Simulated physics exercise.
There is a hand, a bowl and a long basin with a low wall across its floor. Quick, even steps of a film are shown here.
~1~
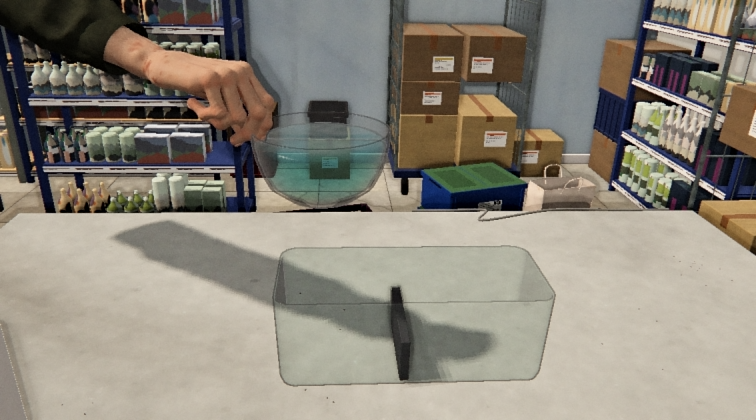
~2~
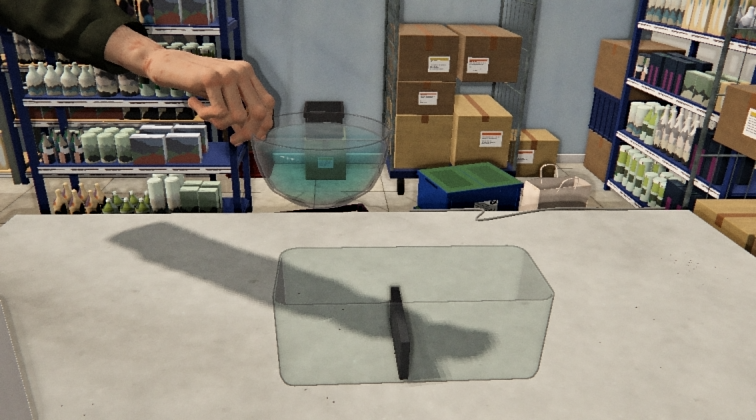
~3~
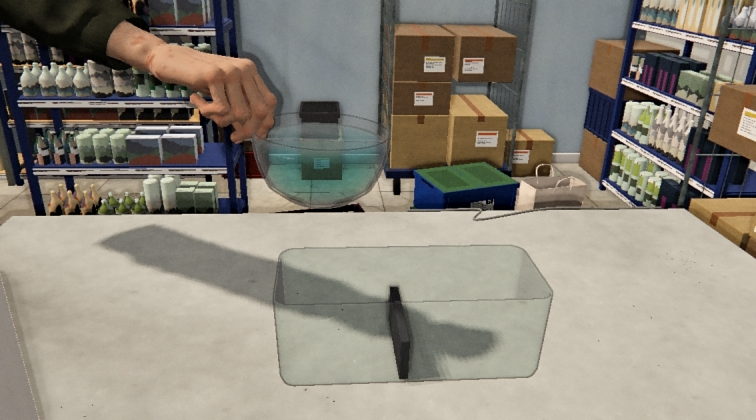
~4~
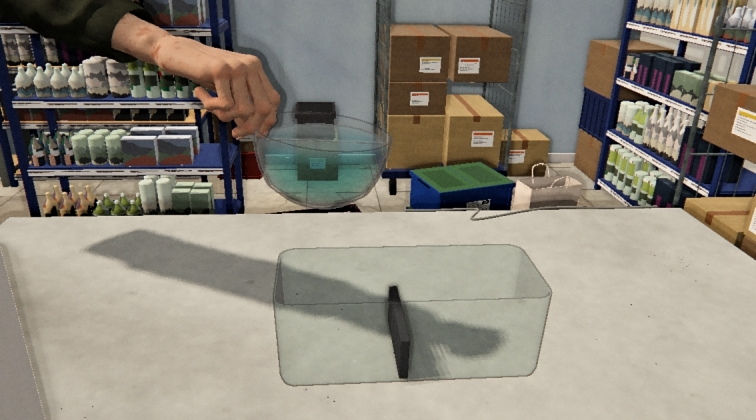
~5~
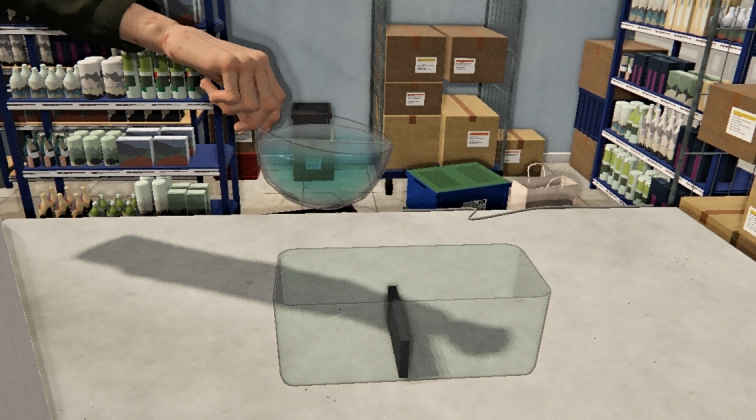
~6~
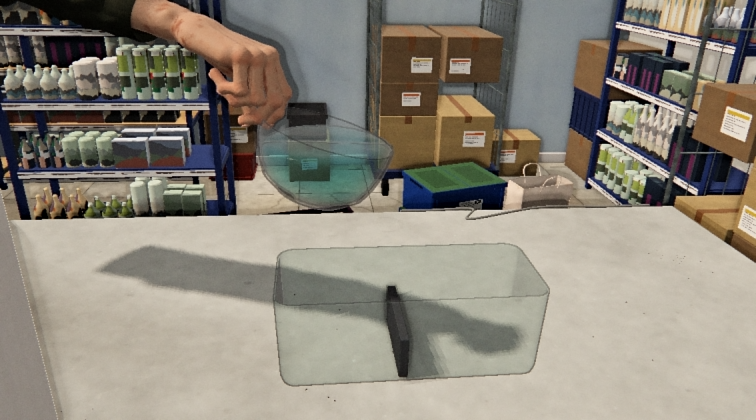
A hand held a clear glass bowl of blue-green liquid above a long see-through basin with a low dark wall inside, then slowly tilted the bowl a little to the right.
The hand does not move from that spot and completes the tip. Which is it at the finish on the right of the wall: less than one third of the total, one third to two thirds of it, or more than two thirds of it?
At the finish the right of the wall has more than two thirds of the total.
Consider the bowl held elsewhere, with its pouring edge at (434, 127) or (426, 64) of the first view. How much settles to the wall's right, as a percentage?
First some 95, then 95 per cent.
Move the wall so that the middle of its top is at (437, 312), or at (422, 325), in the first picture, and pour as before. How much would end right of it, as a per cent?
45 % then 65 %.
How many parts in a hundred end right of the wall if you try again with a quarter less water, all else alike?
80 per cent or so.
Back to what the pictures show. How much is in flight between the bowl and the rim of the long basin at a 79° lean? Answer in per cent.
Near 35 parts in a hundred.
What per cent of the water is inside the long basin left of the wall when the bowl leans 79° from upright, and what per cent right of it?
0 per cent left, 30 per cent right.
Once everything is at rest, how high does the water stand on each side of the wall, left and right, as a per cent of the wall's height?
I'd say close to 10 per cent on the left side and 60 on the right.
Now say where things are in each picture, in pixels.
It leans 0°; its right rim is at (390, 131); the water meets the walls at (256, 138) and (387, 138); the long basin's rim runs from (278, 276) to (540, 273); the wall's top is at (400, 314), in the first picture.
It leans 1°; its right rim is at (389, 132); the water meets the walls at (255, 138) and (386, 139), in the second picture.
It leans 3°; its right rim is at (390, 134); the water meets the walls at (256, 138) and (386, 140), in the third picture.
It leans 6°; its right rim is at (390, 139); the water meets the walls at (257, 138) and (386, 141), in the fourth picture.
It leans 11°; its right rim is at (391, 144); the water meets the walls at (259, 139) and (387, 141), in the fifth picture.
It leans 16°; its right rim is at (392, 151); the water meets the walls at (261, 140) and (391, 146); 1 per cent is over the edge, in the sixth picture.
A moment on, the tilt is 79° and 31 per cent is still to pour, 0 is left of the wall and 31 right of it.
Next, the tilt is 116° and 0 per cent is still to pour, 14 is left of the wall and 83 right of it.
Then the tilt is 122° and 0 per cent is still to pour, 16 is left of the wall and 83 right of it.
Later the tilt is 122° and 0 per cent is still to pour, 16 is left of the wall and 83 right of it.
At rest 16 per cent lies left of the wall, 83 right of it and 1 outside.
